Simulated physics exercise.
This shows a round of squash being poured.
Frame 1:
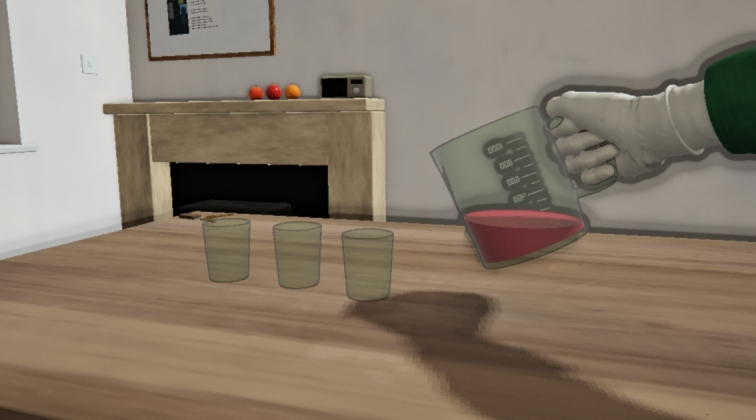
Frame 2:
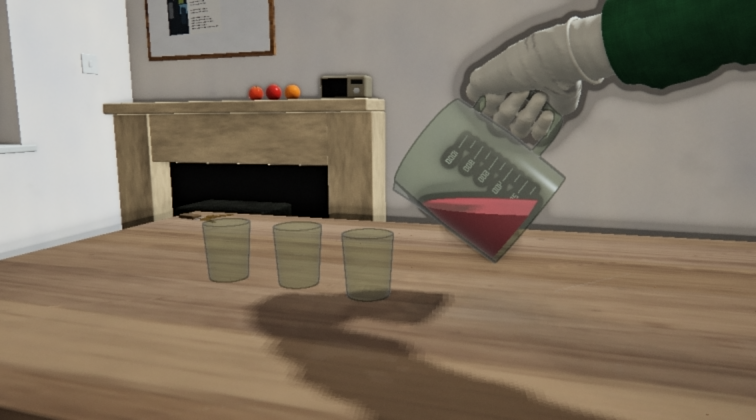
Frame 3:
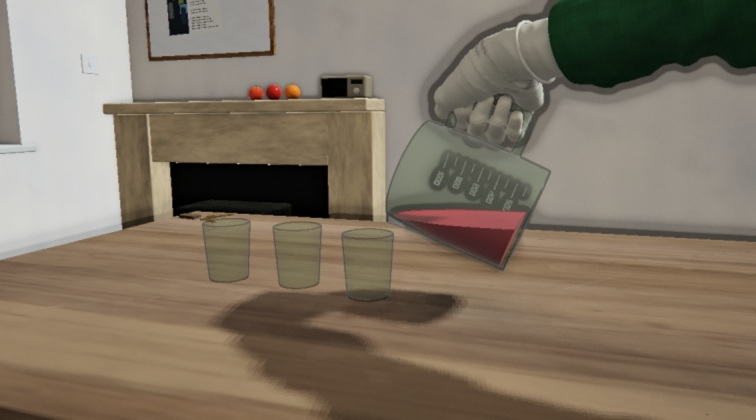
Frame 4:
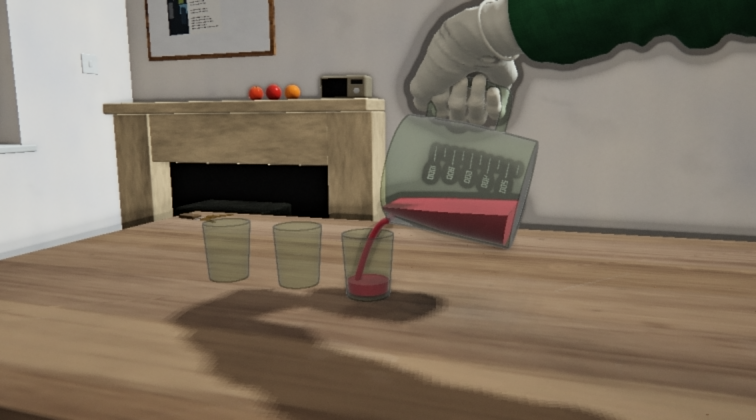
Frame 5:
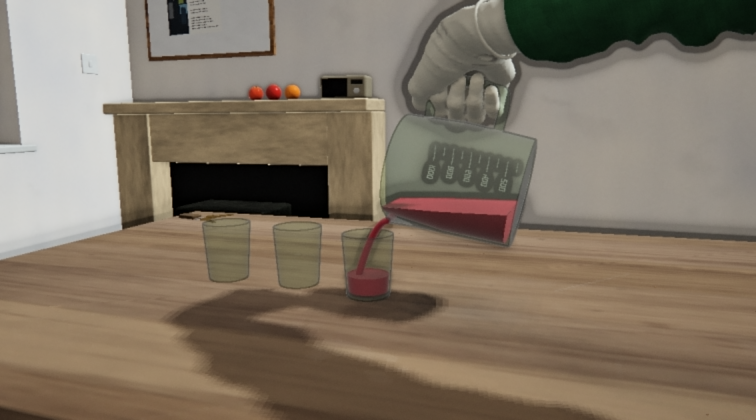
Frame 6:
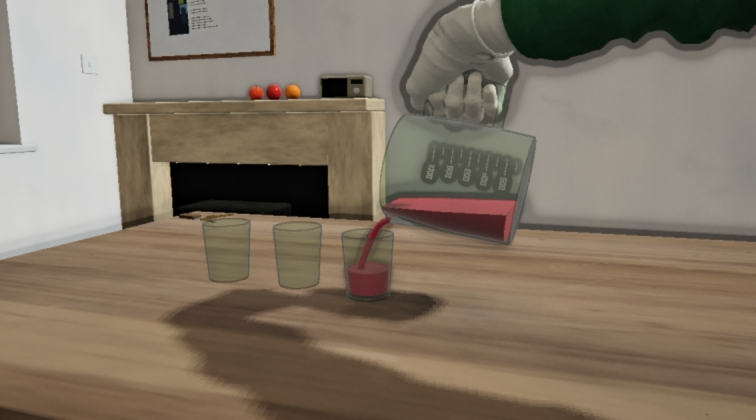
The video shows a white-gloved hand in a green sleeve moving a clear jug of red liquid left over a wooden table, tilting it, and pouring a stream into the rightmost of three small glasses, where the liquid level rises.
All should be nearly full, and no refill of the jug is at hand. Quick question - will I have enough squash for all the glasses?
The last one misses out.
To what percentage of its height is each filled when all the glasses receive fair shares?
Close to 65 percent.
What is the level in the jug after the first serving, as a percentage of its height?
Roughly 10 %.
Soon after, the first is about two thirds full.
Later, the first is done and the jug has about half of its load.
In the end, the jug is empty with two filled and the next at a little of a serving.
